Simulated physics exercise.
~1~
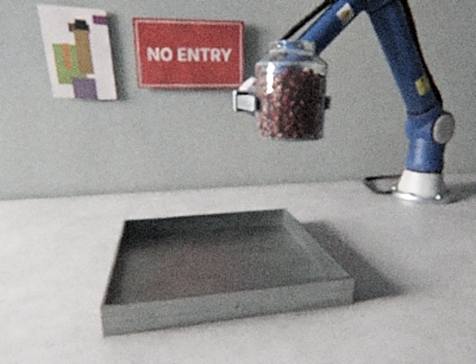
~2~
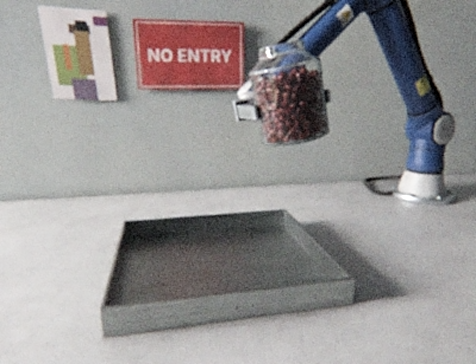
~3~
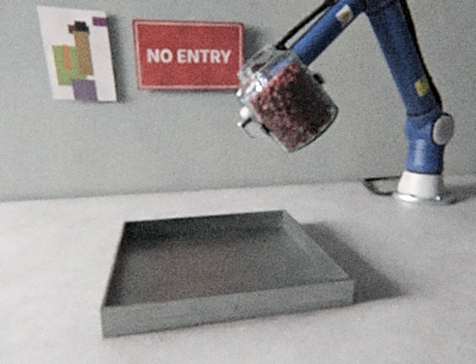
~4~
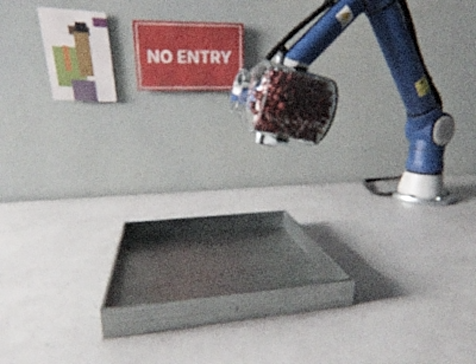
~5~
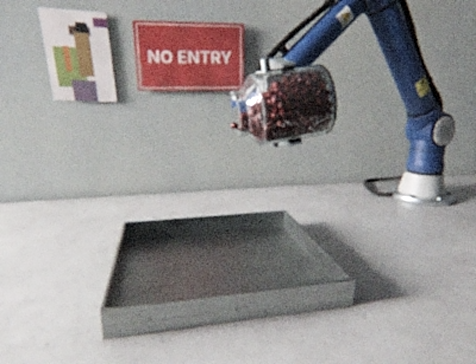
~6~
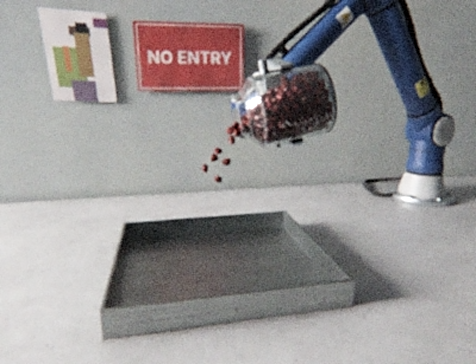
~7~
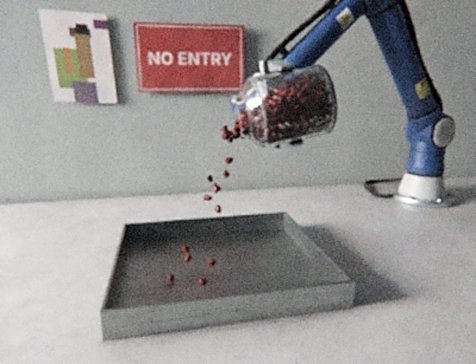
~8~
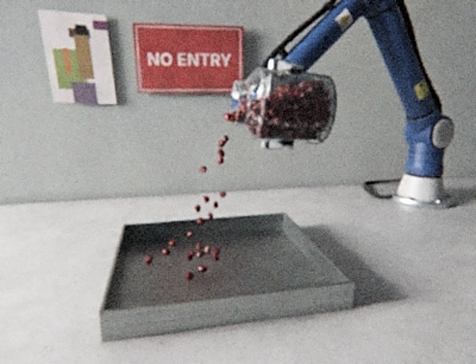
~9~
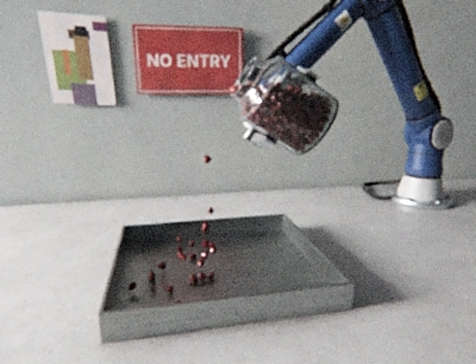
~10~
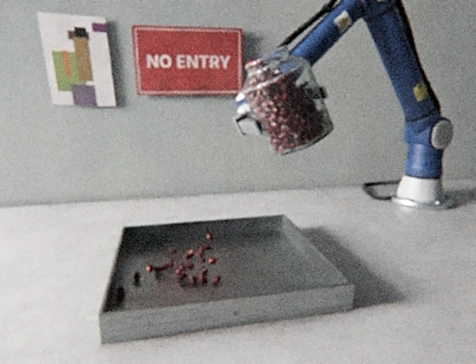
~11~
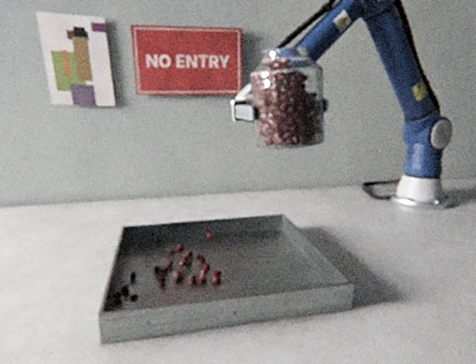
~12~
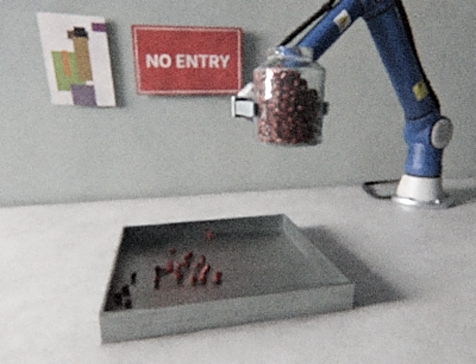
The clip shows a blue robot arm tipping a clear jar of dark red beans onto its side above a gray tray, spilling a small stream into it, then turning the jar upright, still mostly full, with a few beans scattered in the tray.
